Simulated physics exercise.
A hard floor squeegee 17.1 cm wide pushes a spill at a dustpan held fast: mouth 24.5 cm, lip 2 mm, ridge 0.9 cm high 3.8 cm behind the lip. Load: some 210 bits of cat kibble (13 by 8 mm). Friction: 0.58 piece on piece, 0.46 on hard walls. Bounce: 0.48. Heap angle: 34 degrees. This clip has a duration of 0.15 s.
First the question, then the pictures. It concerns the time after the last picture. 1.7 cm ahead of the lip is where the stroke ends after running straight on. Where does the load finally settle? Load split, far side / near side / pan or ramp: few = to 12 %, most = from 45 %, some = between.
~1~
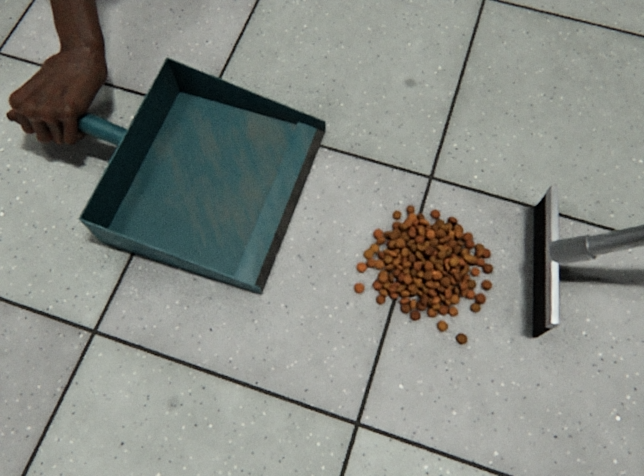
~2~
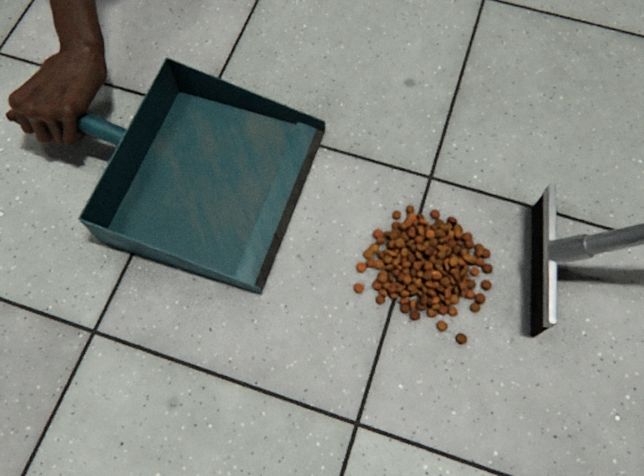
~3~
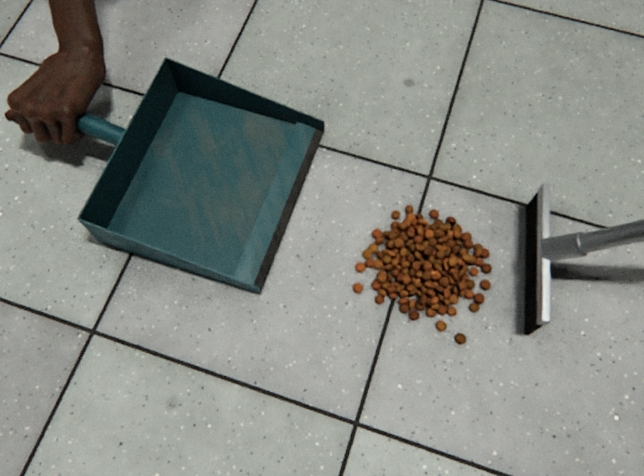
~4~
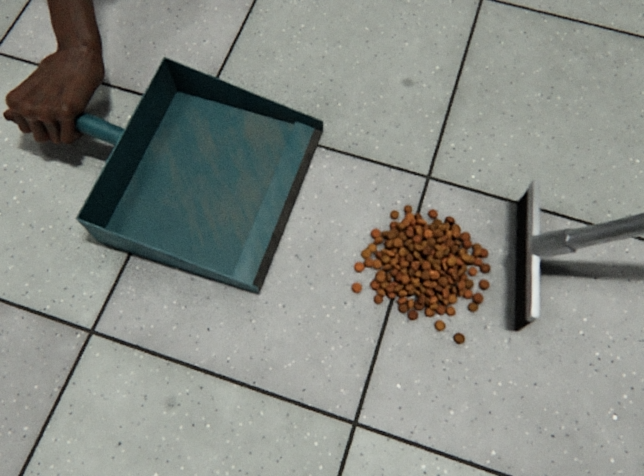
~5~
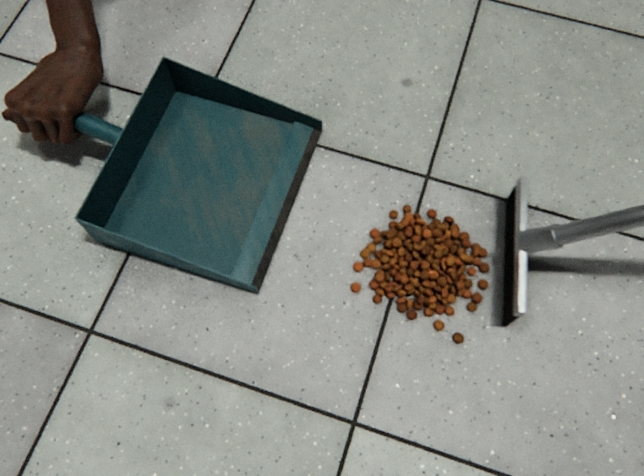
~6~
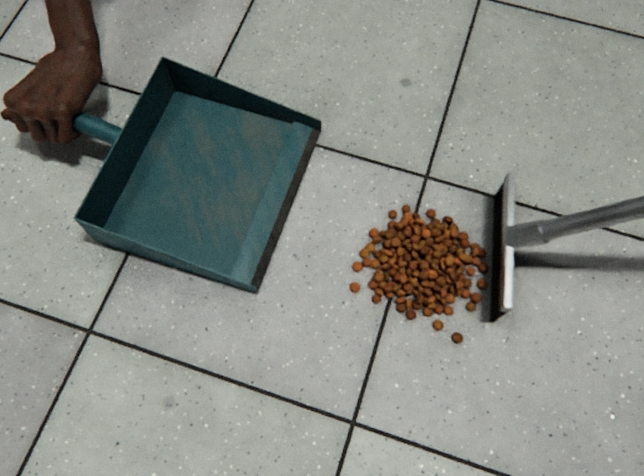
Split - far side: Few, near side: Few, pan: Some.
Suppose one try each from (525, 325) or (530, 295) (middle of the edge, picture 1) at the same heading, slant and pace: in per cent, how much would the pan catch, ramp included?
I'd put it near 30 per cent for the first and near 30 per cent for the second.
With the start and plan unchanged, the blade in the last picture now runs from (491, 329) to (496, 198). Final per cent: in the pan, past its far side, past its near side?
Pan 25 % / far 0 % / near 30 %.
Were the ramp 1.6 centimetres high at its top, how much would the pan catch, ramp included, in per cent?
15 %.
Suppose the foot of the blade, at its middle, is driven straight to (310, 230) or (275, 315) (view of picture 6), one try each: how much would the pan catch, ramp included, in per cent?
About 30 and 20 per cent.
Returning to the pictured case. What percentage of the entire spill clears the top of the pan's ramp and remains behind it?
Estimate: Near 0 per cent of all.
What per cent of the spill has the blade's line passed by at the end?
Estimate: About 30 %.
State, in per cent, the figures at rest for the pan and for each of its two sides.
The far side gets 0, the near side 0 and the pan 20.
Then, 0.24 s after the last picture, middle of the blade 15 cm from the lip; 0 % over the lip, far side 0 %, near side 0 %.
Then, 0.40 s after the last picture, middle of the blade 7 cm from the lip; 0 % over the lip, far side 0 %, near side 0 %.
Then, 0.69 s after the last picture, middle of the blade 3 cm from the lip; 20 % over the lip, far side 0 %, near side 0 %.
In the end, far side 0 %, near side 0 %, pan 20 %, in front of the lip or behind the blade 80 %.
